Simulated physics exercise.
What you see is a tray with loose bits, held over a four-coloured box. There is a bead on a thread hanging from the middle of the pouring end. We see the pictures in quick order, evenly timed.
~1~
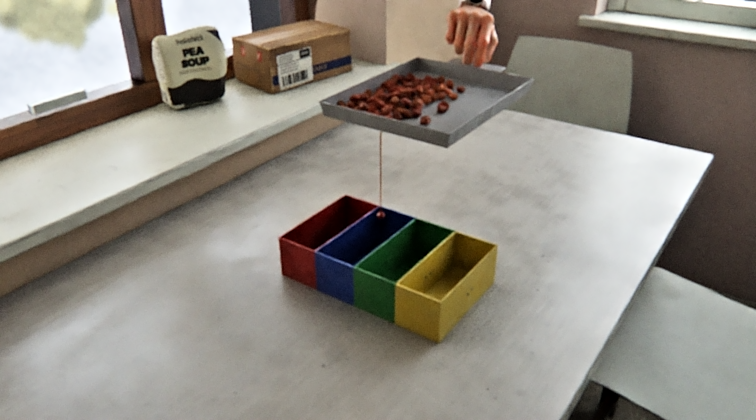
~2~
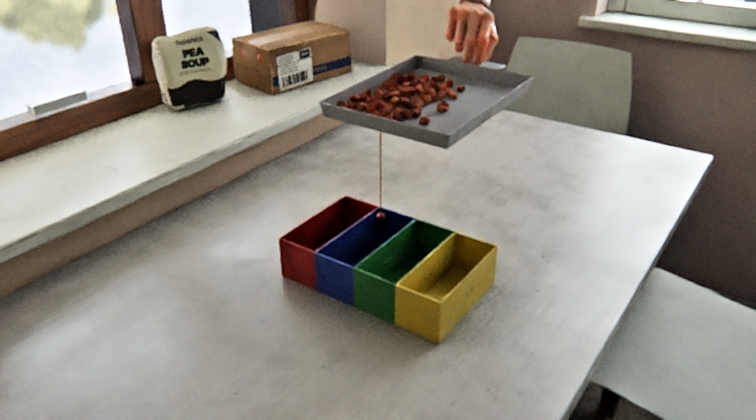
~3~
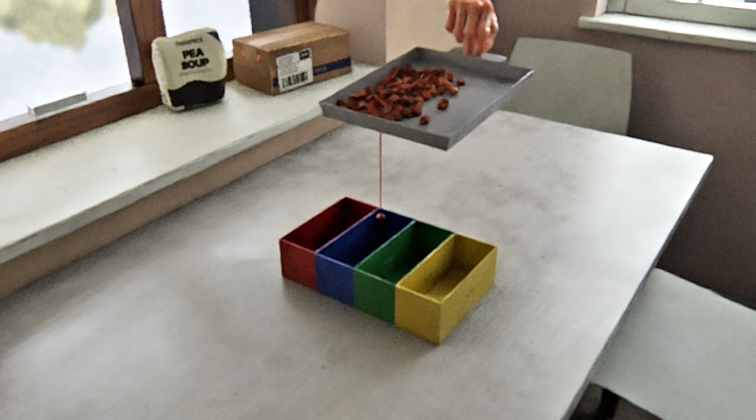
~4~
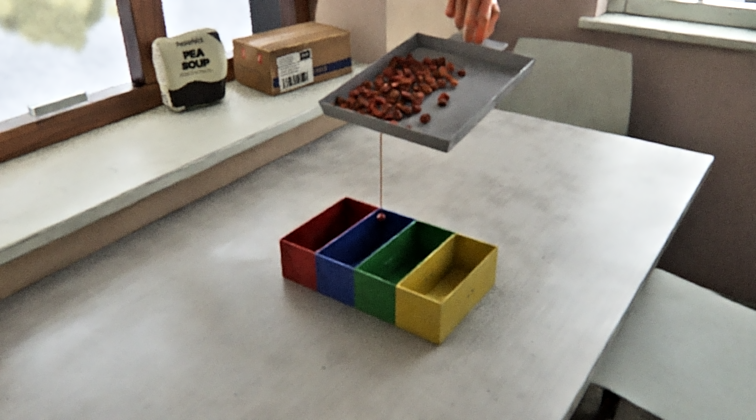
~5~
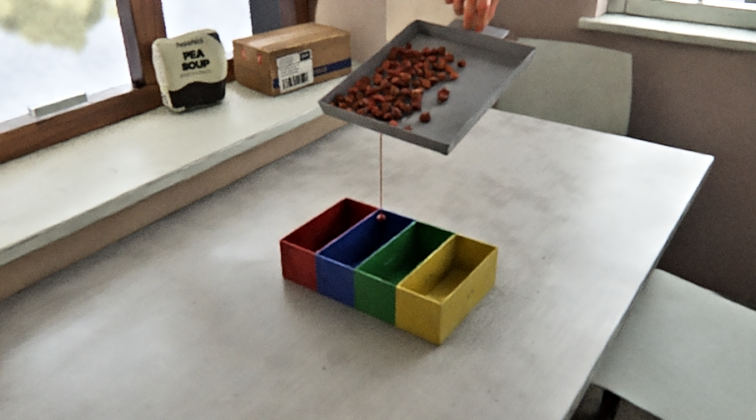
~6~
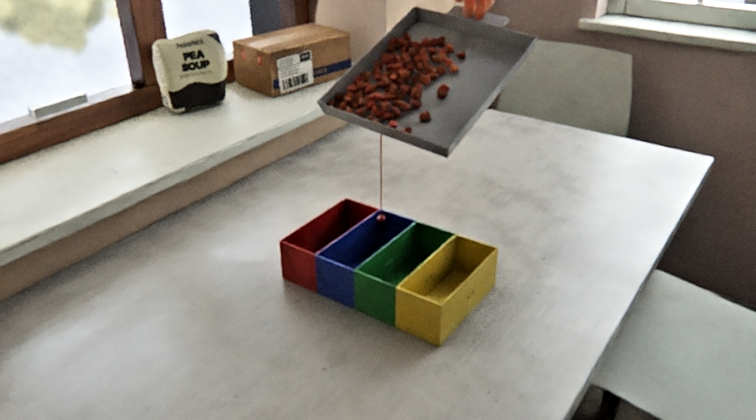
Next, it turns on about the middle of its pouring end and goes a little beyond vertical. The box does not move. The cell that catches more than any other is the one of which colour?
It is the green one.
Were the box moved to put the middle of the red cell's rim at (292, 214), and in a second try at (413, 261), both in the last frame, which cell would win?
It would be the yellow cell the first time and the cell in red the second time.
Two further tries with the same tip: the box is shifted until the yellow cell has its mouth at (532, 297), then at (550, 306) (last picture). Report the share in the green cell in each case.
About 0 and 0 per cent.
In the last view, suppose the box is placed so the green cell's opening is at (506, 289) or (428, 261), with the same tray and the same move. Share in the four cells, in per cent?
In turn about 60 and about 100 percent.
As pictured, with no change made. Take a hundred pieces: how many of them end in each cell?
Approximate shares in per cent - red cell 0, blue cell 20, green cell 50, yellow cell 20.
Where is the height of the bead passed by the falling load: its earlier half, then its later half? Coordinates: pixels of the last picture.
Near (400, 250) to start, and near (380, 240) afterwards.
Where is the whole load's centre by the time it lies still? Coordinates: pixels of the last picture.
About pixel (396, 293).
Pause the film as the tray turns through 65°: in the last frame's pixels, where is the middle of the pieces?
Look about (391, 116) in the last picture.
Just after the last frame, tray tipped steeply; almost all on the tray; just a few falling or outside the box.
A moment on, tray tipped past a quarter turn; roughly a quarter on the tray; roughly a quarter in the green cell; about a tenth in the yellow cell; about a tenth in the blue cell; just a few in the red cell; roughly a quarter falling or outside the box.
Further on, tray tipped past a quarter turn; roughly half in the green cell; roughly a quarter in the blue cell; roughly a quarter in the yellow cell; just a few in the red cell; about a tenth falling or outside the box.
When it is over, tray tipped past a quarter turn; roughly half in the green cell; roughly a quarter in the blue cell; roughly a quarter in the yellow cell; just a few in the red cell; about a tenth outside the box.
